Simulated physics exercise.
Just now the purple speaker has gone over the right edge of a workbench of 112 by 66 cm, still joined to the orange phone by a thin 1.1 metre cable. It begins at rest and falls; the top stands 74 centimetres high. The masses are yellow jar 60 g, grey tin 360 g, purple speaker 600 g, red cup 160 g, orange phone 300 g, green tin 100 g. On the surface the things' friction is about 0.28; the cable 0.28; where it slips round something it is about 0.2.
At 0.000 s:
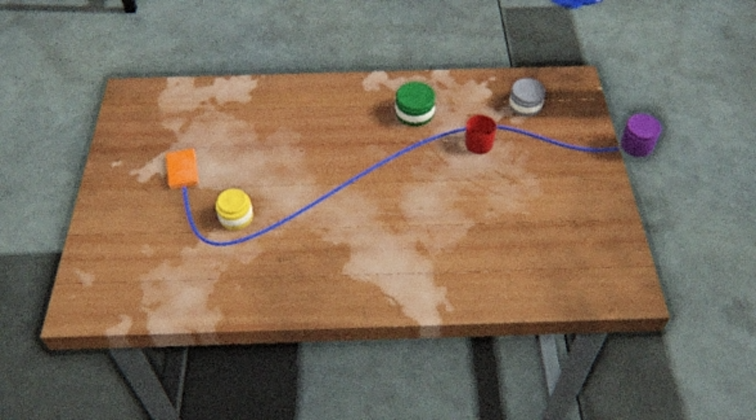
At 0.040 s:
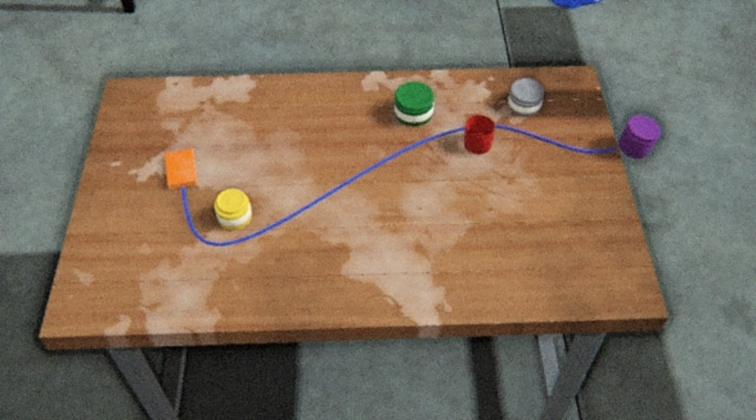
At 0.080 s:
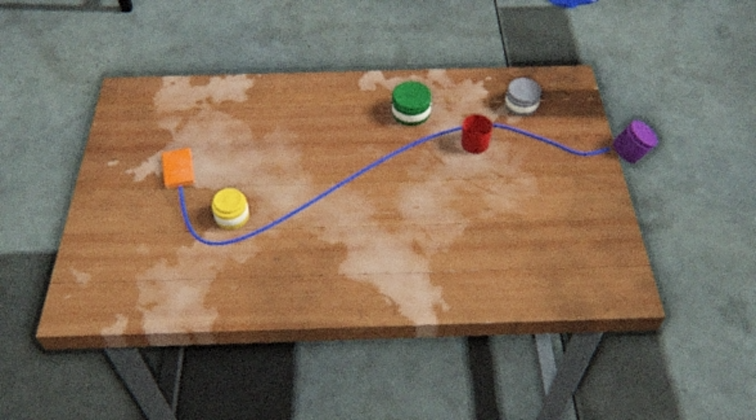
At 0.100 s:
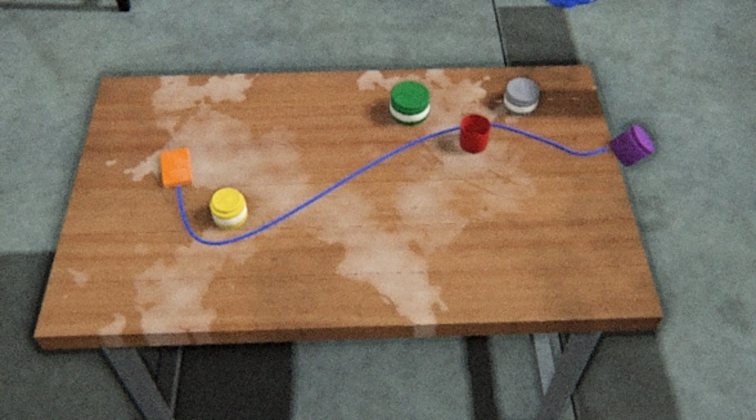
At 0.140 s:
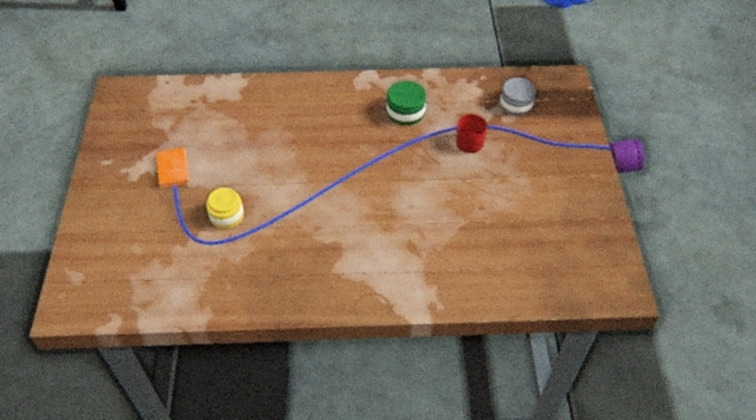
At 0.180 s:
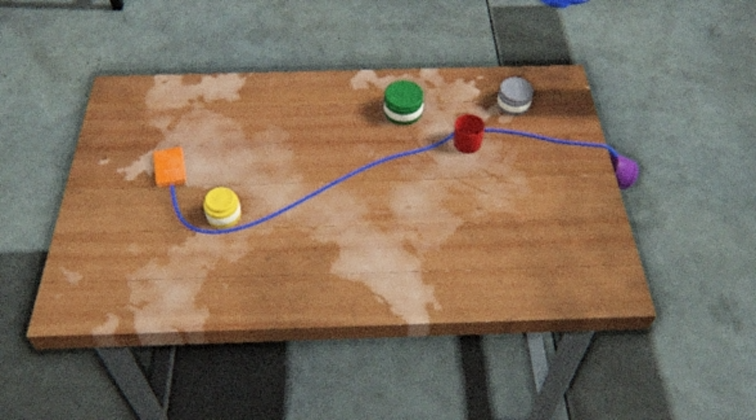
In this clip, a purple cylinder at the right edge of a worn wooden table tilts and drops lower beside it, while the attached blue cable shifts slightly and the orange block, red cup and tins stay in place.
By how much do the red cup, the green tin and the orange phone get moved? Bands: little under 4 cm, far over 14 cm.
Answer: The red cup moves a middling amount, the green tin is moved little, the orange phone is moved far.
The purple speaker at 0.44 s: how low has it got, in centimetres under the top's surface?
45 cm.
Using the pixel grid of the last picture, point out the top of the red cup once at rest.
It comes to rest at roughly (493, 159).
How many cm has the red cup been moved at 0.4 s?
Shift: Approx. 9 cm.
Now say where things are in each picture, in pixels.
In the first frame, red cup (482, 126); green tin (416, 94); orange phone (181, 166); cable runs through (573, 147) (378, 165) (295, 215) (195, 230).
In the second frame, purple speaker (643, 127); cable runs through (570, 148) (377, 165) (193, 230).
In the third frame, purple speaker (635, 142); cable runs through (566, 149) (374, 165) (191, 229).
In the fourth frame, purple speaker (632, 146); cable runs through (565, 149) (373, 164) (189, 229).
In the fifth frame, purple speaker (625, 157); cable runs through (564, 145) (369, 164) (185, 229).
In the sixth frame, red cup (470, 125); green tin (404, 93); orange phone (169, 165); cable runs through (581, 144) (382, 161) (295, 204) (188, 226).
After 0.4 s, the cable's tail end at (285, 148); orange phone 21 cm off its start, red cup 9 cm off its start, yellow jar 37 cm off its start.
After 0.7 s, the cable's tail end at (469, 144); orange phone 58 cm off its start, red cup 10 cm off its start, yellow jar over the edge.
After 0.9 s, the cable's tail end at (592, 147); orange phone 84 cm off its start at (572, 133), red cup 10 cm off its start at (493, 159), yellow jar over the edge.
After 1.2 s, the cable has left the top; orange phone over the edge, red cup 10 cm off its start, yellow jar over the edge.
After 2.4 s, the cable has left the top; orange phone over the edge, red cup 10 cm off its start at (493, 159), green tin 0 cm off its start at (404, 93), yellow jar over the edge.
